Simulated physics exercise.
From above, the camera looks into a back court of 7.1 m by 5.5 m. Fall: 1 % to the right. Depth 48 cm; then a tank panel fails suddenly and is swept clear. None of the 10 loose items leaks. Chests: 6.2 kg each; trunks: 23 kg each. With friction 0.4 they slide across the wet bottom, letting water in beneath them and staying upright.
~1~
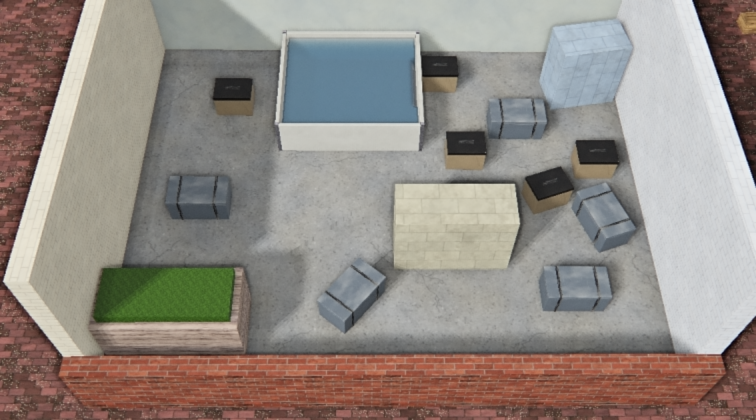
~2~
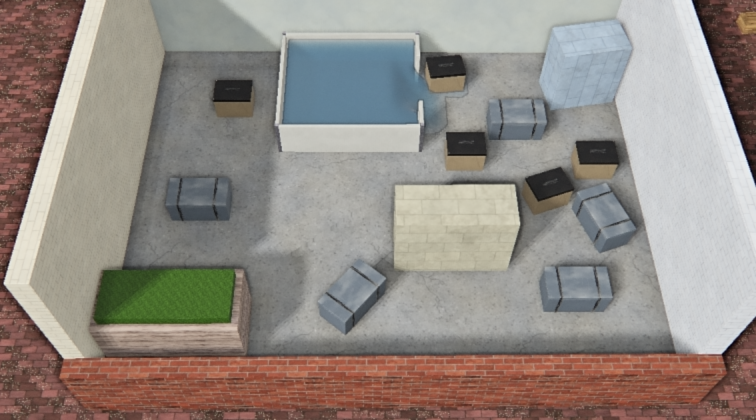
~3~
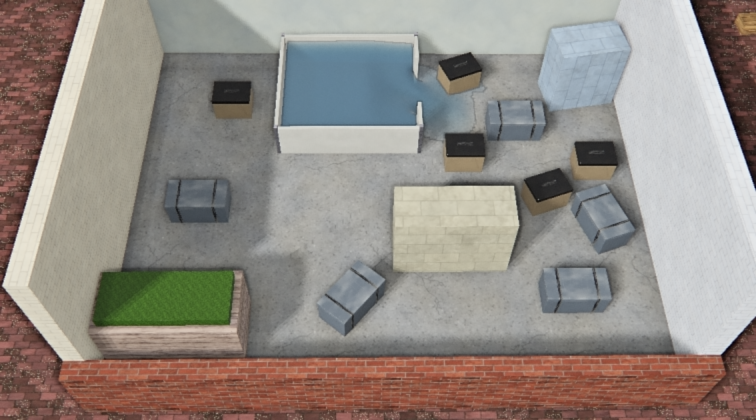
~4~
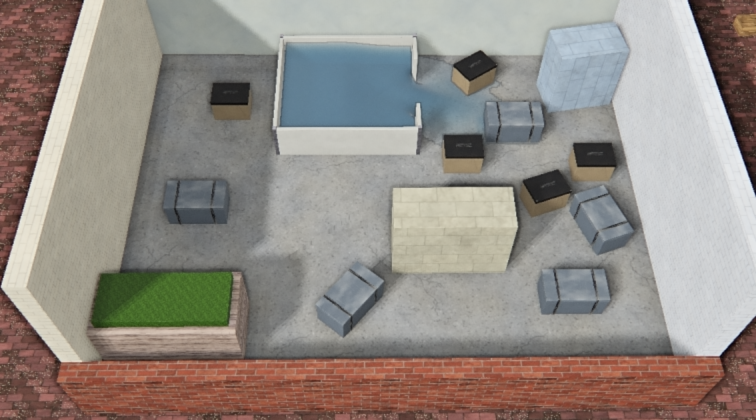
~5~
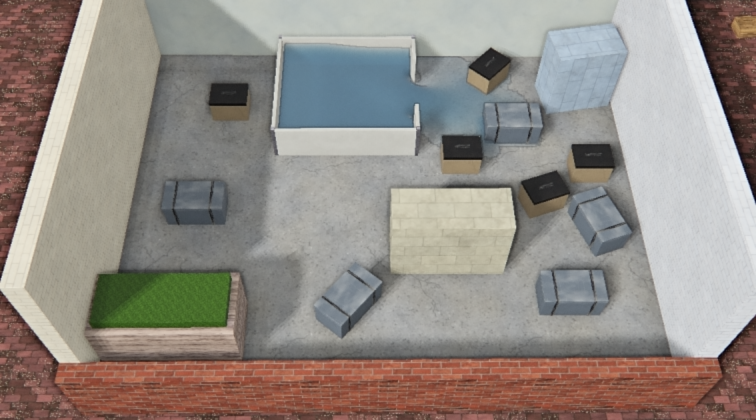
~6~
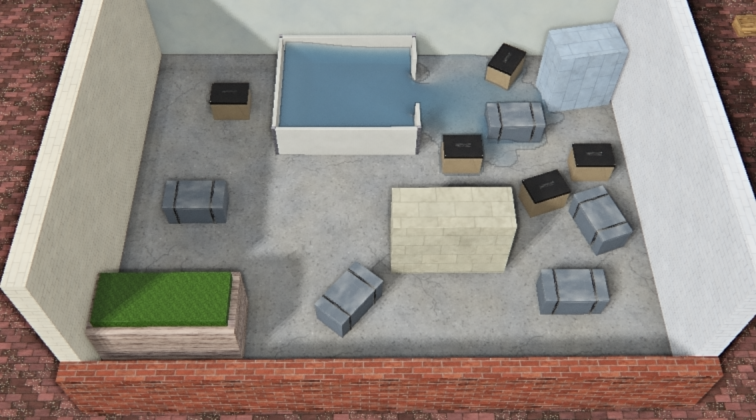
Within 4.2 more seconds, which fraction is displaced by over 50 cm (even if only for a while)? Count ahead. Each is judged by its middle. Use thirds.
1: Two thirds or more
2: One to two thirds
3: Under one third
One to two thirds.
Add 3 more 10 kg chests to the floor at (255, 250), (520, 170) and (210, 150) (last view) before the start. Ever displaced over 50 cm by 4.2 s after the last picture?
Going through them, I'd say falls short, exceeds it and finally falls short.
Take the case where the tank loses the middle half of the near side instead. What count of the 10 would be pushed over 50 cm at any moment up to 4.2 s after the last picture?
You'd get 3 in that case.
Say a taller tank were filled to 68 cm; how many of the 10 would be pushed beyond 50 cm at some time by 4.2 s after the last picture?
In that case the number is 6.
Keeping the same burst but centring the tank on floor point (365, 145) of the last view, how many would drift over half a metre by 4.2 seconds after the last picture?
Result: 6.
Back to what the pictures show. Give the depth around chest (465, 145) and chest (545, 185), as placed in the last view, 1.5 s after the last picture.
Close to 1 and 3 centimetres.
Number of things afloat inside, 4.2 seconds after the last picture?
At that point I count 4.
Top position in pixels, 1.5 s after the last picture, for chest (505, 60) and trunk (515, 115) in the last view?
Somewhere about (561, 45) and (605, 158).
Then, 0.4 s after the last picture 1 of 10 are over 50 cm from their spots; 0 afloat.
Then, 1.5 s after the last picture 4 of 10 are over 50 cm from their spots; 3 afloat.
Then, 2.8 s after the last picture 5 of 10 are over 50 cm from their spots; 4 afloat.
Then, 4.2 s after the last picture 6 of 10 are over 50 cm from their spots, and 6 have been at some point; 4 afloat.
